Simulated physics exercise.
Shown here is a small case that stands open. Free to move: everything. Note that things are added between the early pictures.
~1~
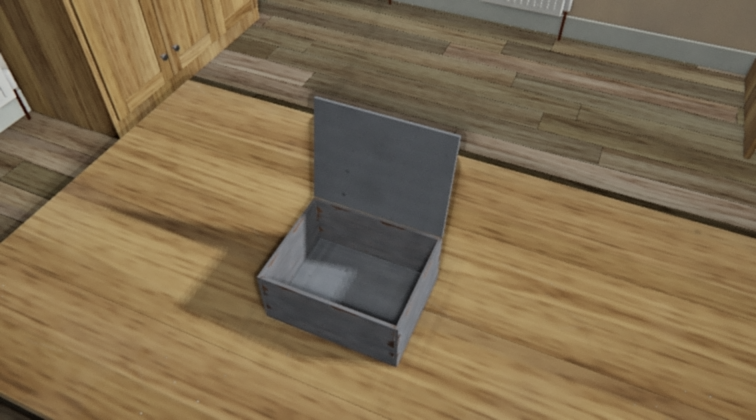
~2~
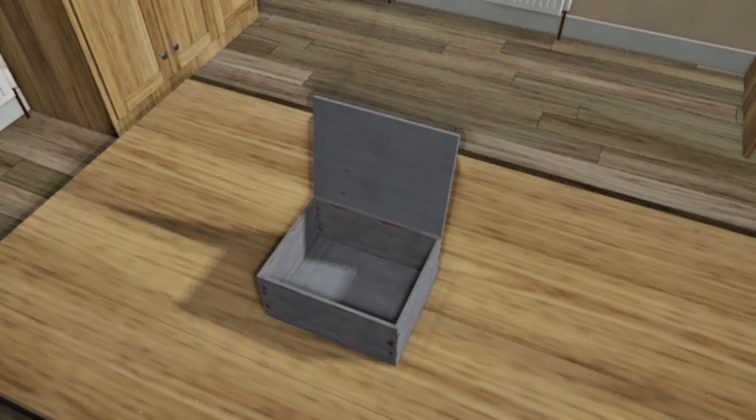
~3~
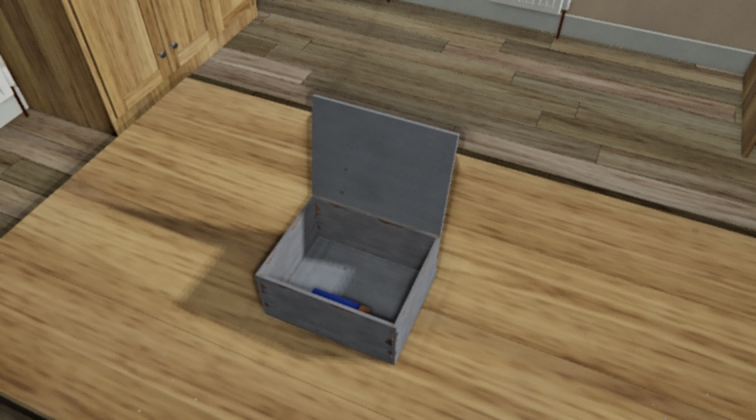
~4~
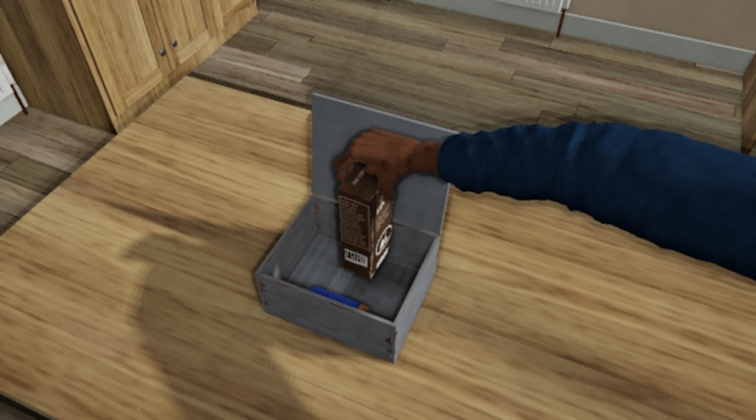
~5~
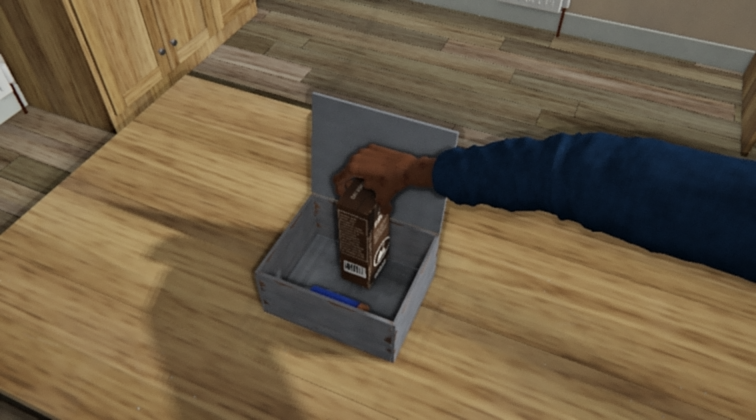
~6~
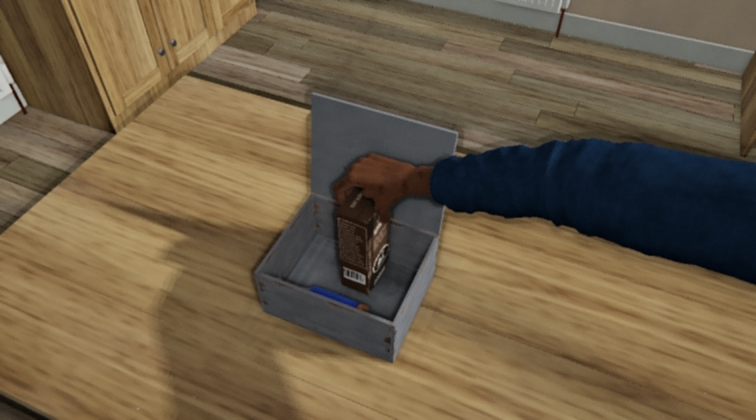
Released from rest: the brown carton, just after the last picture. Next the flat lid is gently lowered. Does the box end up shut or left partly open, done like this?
Box left unshut.
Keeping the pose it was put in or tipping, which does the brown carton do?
Once everything settles, the brown carton ends up at a slant.
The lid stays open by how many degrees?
Angle: About 30°.
Then, 1.30 s on from there, lid 81° above the rim.
Then, 2.40 s on from there, lid 53° above the rim; brown carton turned 19° from how it was put near (355, 251).
Then, 3.00 s on from there, lid 30° above the rim; brown carton turned 41° from how it was put near (344, 271).
In the end, lid 30° above the rim; toppled in the box, brown carton; blue shaker unmoved. At the end, from the last picture's camera, brown carton near (344, 271).
